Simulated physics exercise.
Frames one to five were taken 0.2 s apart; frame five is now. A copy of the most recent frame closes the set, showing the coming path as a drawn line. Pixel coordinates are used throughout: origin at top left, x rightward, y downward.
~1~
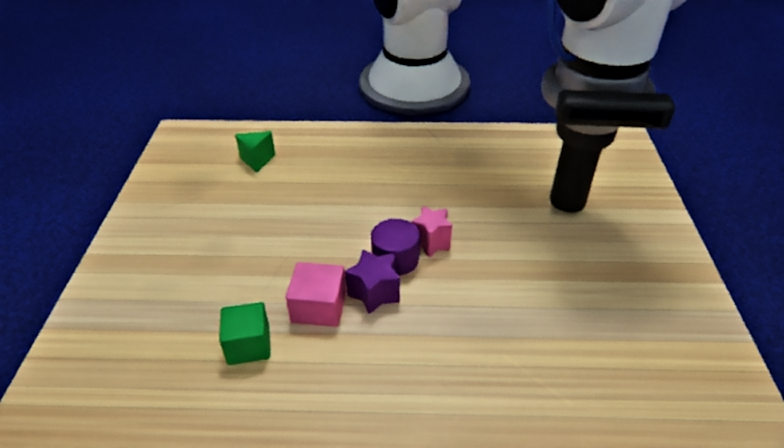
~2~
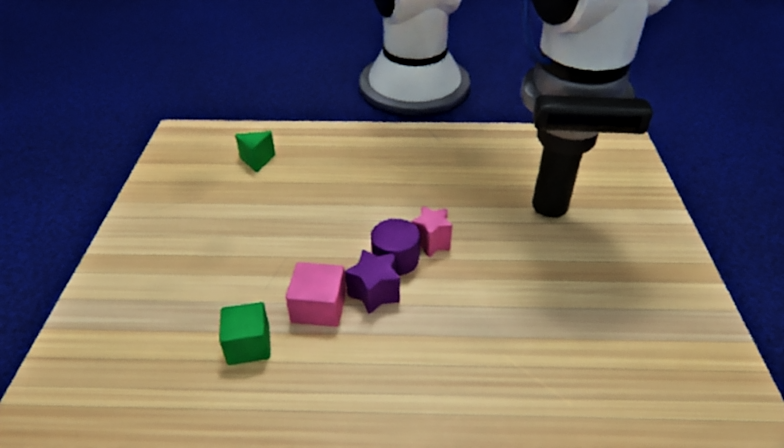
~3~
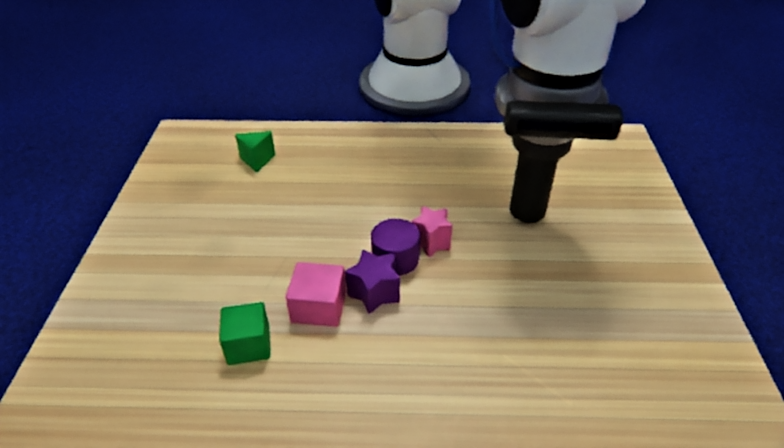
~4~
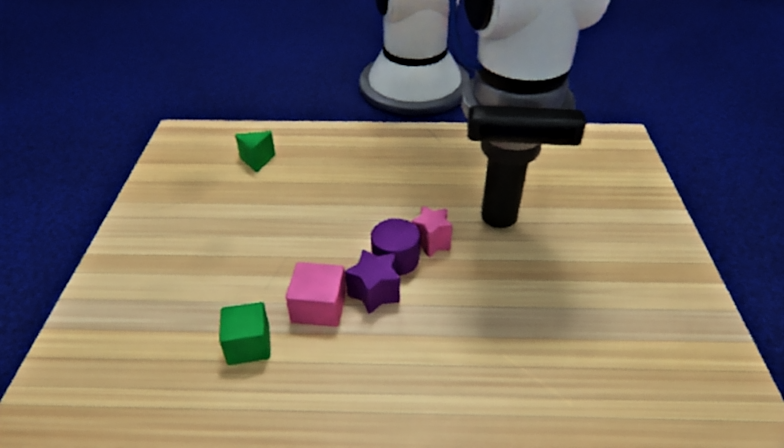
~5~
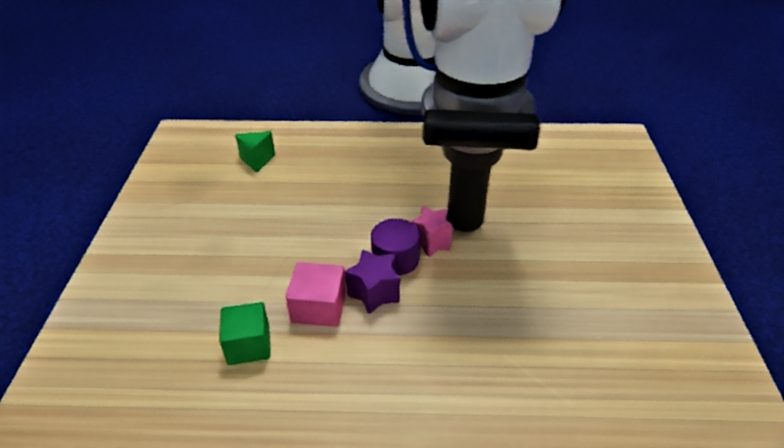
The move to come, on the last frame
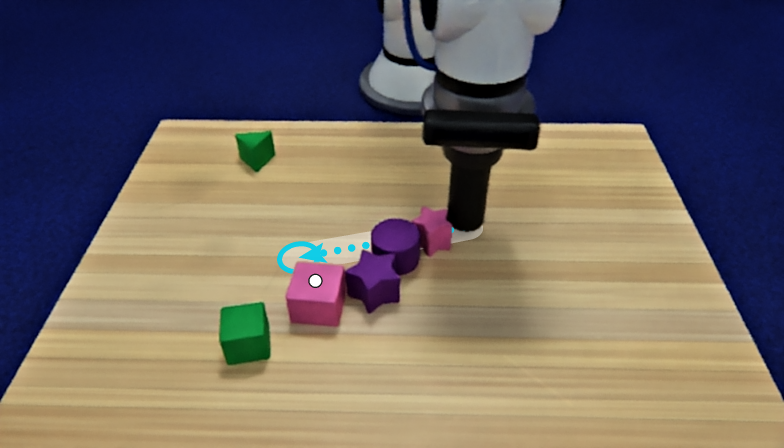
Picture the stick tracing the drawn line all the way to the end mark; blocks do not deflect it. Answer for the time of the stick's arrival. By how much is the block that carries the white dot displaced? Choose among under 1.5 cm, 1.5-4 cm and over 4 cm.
It moves more than 4 cm.
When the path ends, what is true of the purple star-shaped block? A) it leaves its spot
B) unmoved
My answer is option A.
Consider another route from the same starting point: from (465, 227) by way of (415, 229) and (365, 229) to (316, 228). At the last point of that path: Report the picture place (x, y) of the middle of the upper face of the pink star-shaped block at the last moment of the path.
Its top middle: (325, 227).
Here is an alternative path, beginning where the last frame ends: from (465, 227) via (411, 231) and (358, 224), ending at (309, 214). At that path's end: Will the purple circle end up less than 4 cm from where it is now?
Going by the path, no.
Path on the board, in a line from (465, 227) to (299, 257); the dot is on the pink square piece.
What follows on the original path. One third of the way, stick at (411, 230); pink square piece at (312, 283); purple star-shaped block at (366, 280), turned 30° anticlockwise; purple circle at (347, 249); pink star-shaped block at (377, 228).
Two thirds of the way, stick at (355, 240); pink square piece at (293, 310); purple star-shaped block at (366, 281), turned 40° anticlockwise; purple circle at (303, 270); pink star-shaped block at (324, 242), turned 20° anticlockwise.
At the end, stick at (298, 250); pink square piece at (290, 327), turned 20° anticlockwise; purple star-shaped block at (366, 281), turned 40° anticlockwise; purple circle at (272, 287); pink star-shaped block at (267, 254), turned 50° anticlockwise.
